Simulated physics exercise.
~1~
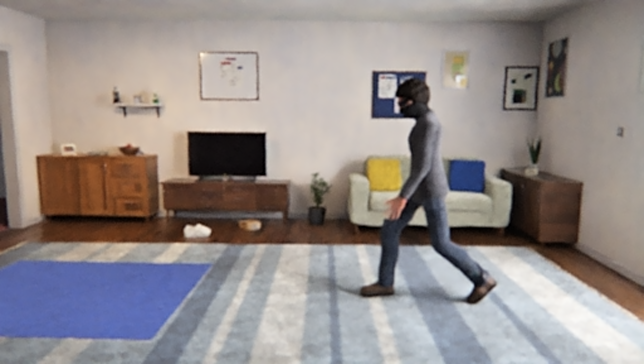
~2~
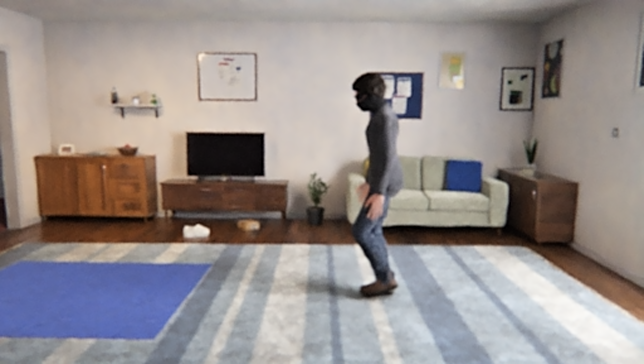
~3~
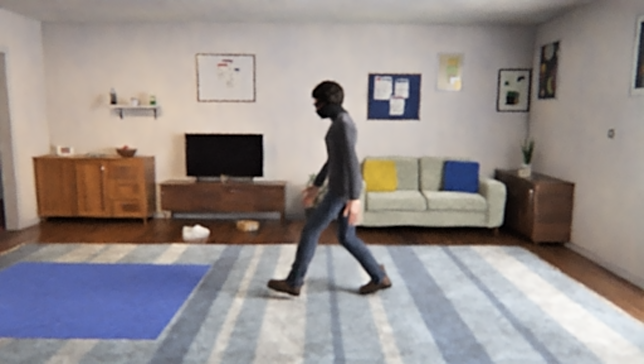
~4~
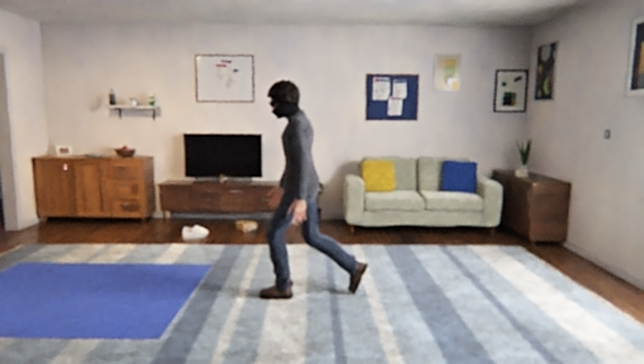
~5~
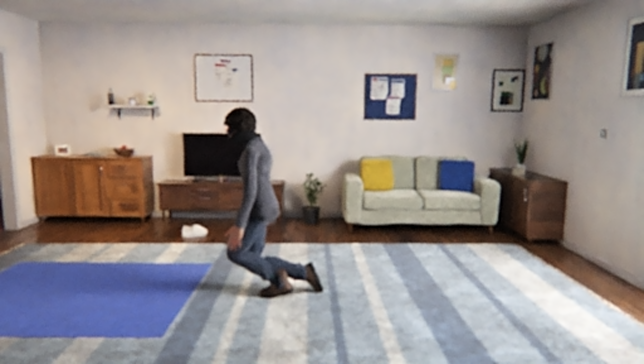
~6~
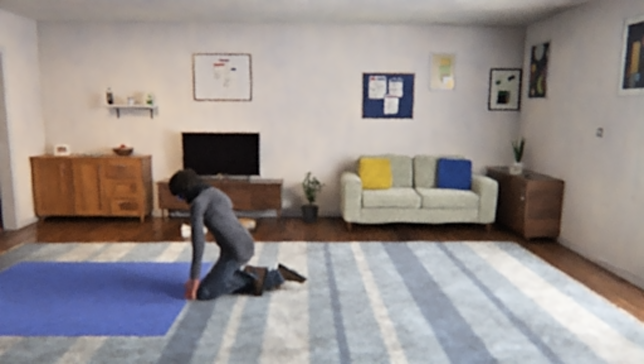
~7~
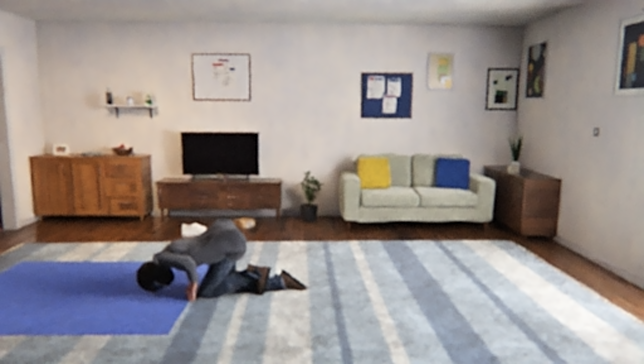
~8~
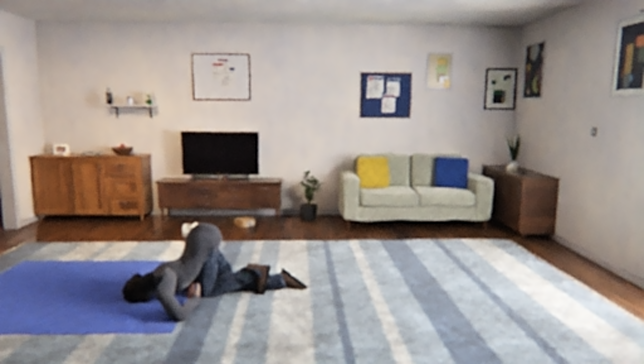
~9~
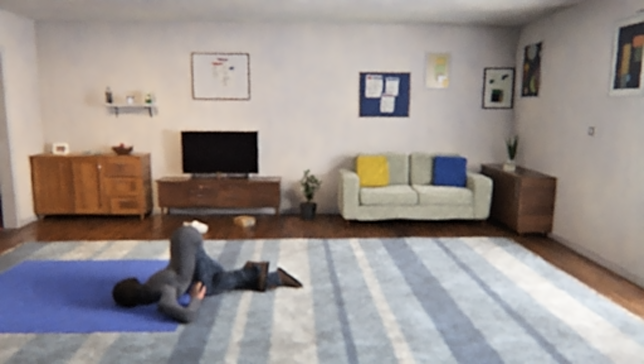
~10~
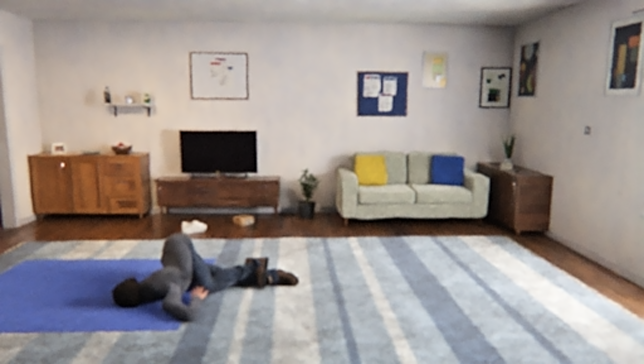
At the start, a person in a grey top, blue trousers and brown shoes walks left across a striped rug, passing a pale sofa with yellow and blue cushions. The view drifts slightly as they stride steadily towards a blue mat. Just short of its near edge, their knees buckle and they sink onto the rug. The body pitches forward, hands reaching the floor by the edge, and the head and chest drop down over the mat. They roll slightly and settle lying down, with head, chest and hips past the edge and lower legs trailing on the rug.
